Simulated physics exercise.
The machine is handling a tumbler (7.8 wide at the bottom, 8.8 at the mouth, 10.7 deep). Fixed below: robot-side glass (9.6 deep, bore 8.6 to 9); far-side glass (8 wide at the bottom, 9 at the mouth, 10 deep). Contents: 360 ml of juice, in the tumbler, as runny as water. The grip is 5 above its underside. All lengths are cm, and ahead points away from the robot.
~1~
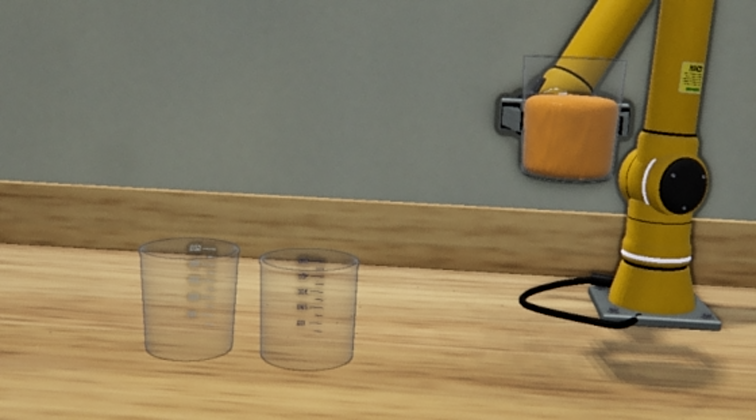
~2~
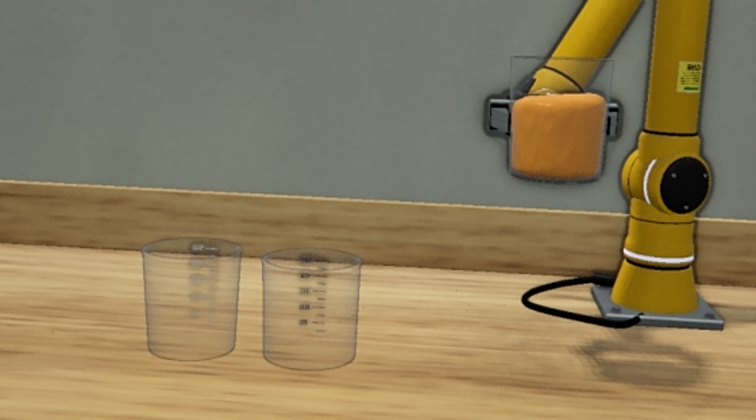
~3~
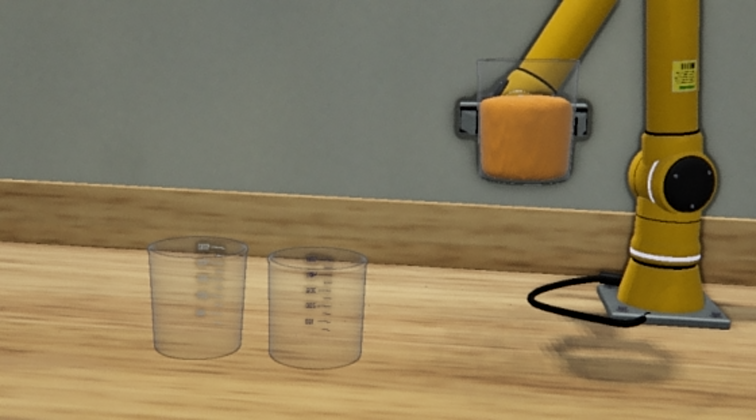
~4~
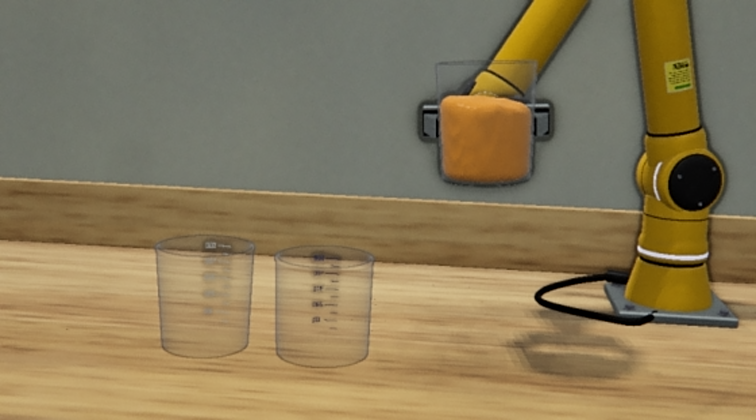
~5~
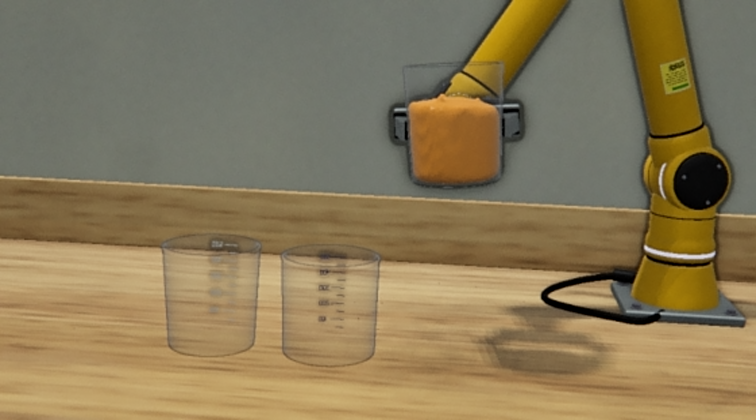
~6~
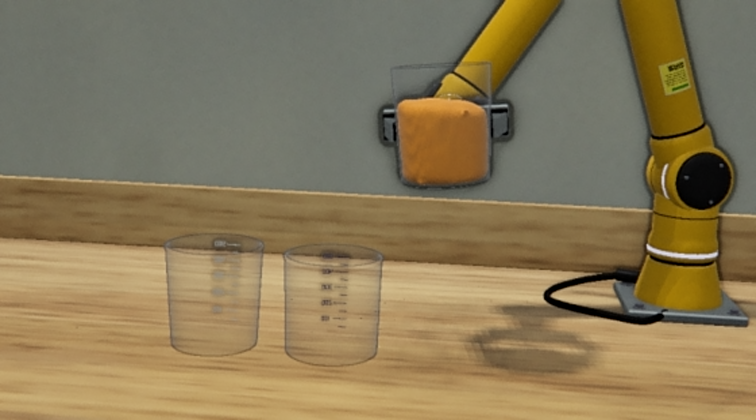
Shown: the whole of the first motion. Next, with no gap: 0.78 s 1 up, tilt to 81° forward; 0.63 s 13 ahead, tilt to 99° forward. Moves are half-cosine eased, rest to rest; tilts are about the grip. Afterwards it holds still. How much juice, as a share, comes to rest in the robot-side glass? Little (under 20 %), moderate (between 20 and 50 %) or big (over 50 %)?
Answer: Moderate; between 20 and 50 % of the juice finishes in the robot-side glass.
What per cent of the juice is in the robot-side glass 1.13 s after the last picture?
About 30 %.
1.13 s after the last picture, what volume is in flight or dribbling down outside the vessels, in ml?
Some 35 ml.
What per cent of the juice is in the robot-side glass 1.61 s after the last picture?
About 30 %.
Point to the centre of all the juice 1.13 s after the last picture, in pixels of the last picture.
Near (338, 229).
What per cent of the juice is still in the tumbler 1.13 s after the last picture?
About 40 %.
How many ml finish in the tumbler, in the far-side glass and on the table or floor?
About 0, 120, 130 ml.
Then, 0.56 s later, tilted 68° forward, liquid up to 25 above the table; 355 ml in the tumbler, 10 ml in the air or running down outside.
Then, 1.13 s later, tilted 91° forward, liquid up to 44 above the table; 140 ml in the tumbler, 120 ml in the robot-side glass, 60 ml on the table or floor, 10 ml in the far-side glass, 35 ml in the air or running down outside.
Then, 1.61 s later, tilted 99° forward, liquid up to 37 above the table; 120 ml on the table or floor, 115 ml in the robot-side glass, 115 ml in the far-side glass, 10 ml in the air or running down outside.
Then, 2.41 s later, tilted 99° forward, liquid up to 3 above the table; 130 ml on the table or floor, 115 ml in the robot-side glass, 115 ml in the far-side glass.
At rest, 130 ml on the table or floor, 115 ml in the robot-side glass, 115 ml in the far-side glass. That is 32 % in the robot-side glass.
